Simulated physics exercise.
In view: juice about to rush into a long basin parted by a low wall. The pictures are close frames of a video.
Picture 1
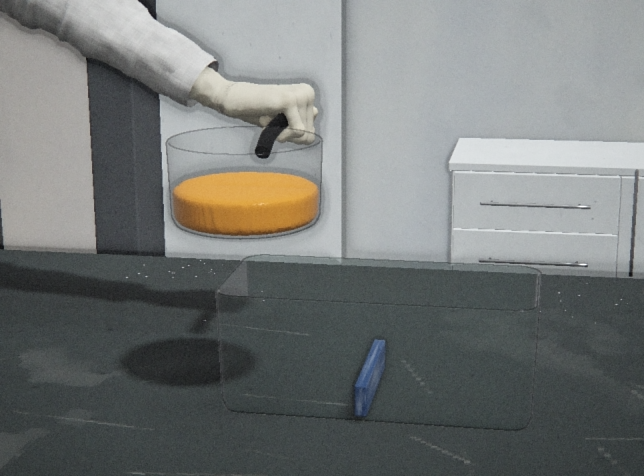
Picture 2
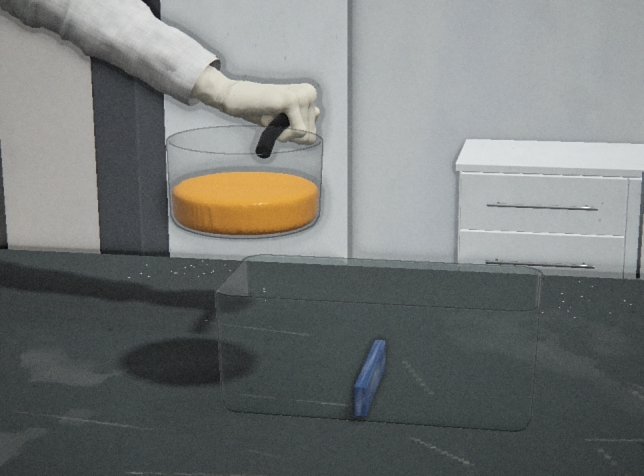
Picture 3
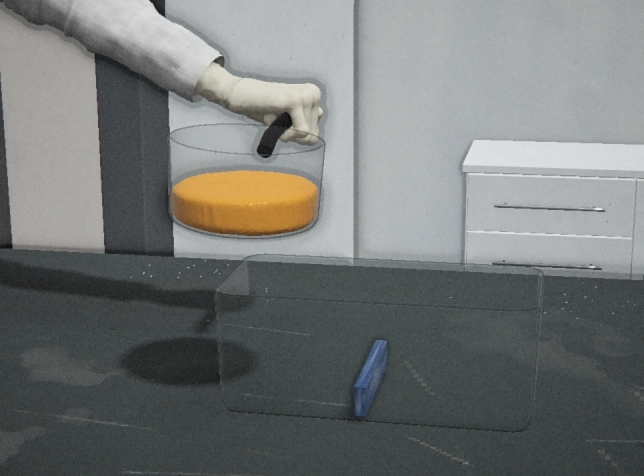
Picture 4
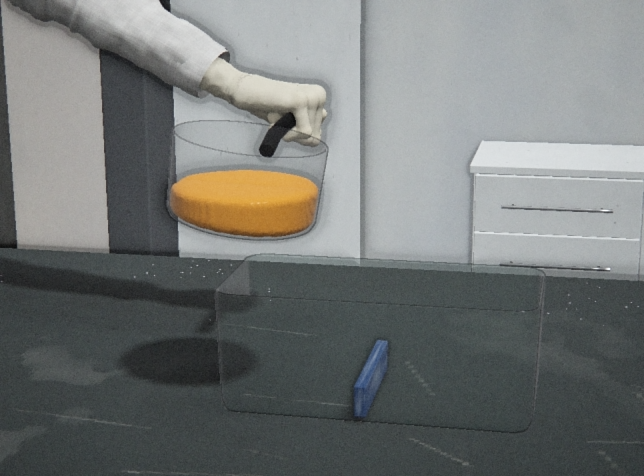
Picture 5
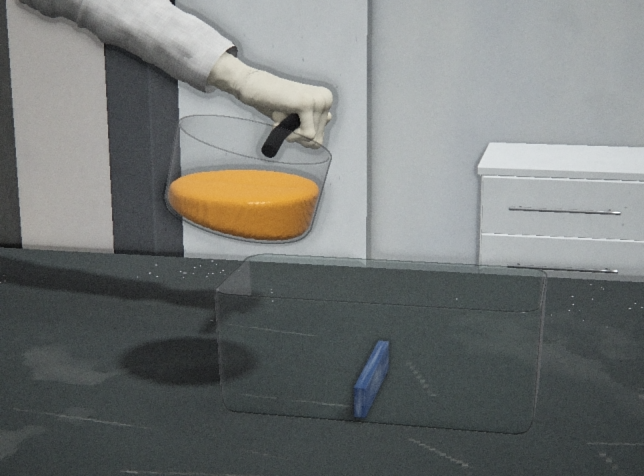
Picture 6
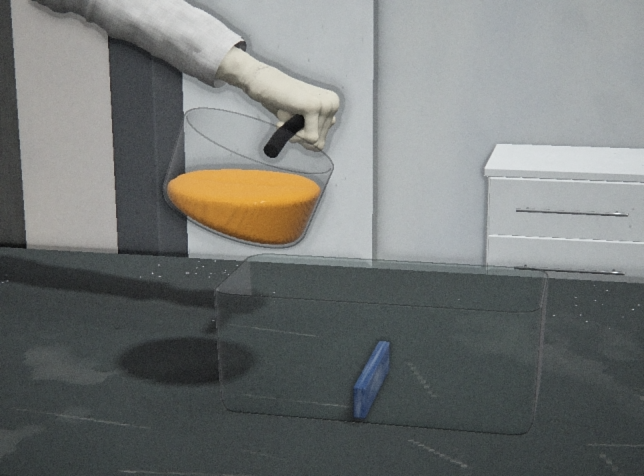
The clip opens on a gloved hand holding a clear round container of orange liquid upright above a dark tabletop, where a transparent basin has a low blue wall inside. The hand gradually tilts the container to the right, and the liquid shifts within it while its surface stays nearly level.
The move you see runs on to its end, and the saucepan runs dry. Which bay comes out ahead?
Most lies in the left part.
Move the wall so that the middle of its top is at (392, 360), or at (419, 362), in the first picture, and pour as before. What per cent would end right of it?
Near 5 % and 5 %.
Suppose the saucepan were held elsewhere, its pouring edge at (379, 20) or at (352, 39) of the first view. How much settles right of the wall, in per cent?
In turn 90 and 85 in a hundred.
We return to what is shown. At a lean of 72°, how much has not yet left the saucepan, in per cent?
Close to 65 per cent.
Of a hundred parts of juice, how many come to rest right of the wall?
About 30 per cent.
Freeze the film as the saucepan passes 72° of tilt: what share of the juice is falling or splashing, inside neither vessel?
It comes to 20 per cent or so.
A moment on, the tilt is 72° and 67 per cent is still to pour, 9 is left of the wall and 5 right of it.
Next, the tilt is 101° and 15 per cent is still to pour, 53 is left of the wall and 26 right of it.
Then the tilt is 107° and 0 per cent is still to pour, 70 is left of the wall and 29 right of it.
Later the tilt is 107° and 0 per cent is still to pour, 71 is left of the wall and 29 right of it.
In the end 71 per cent lies left of the wall, 29 right of it and 0 outside.
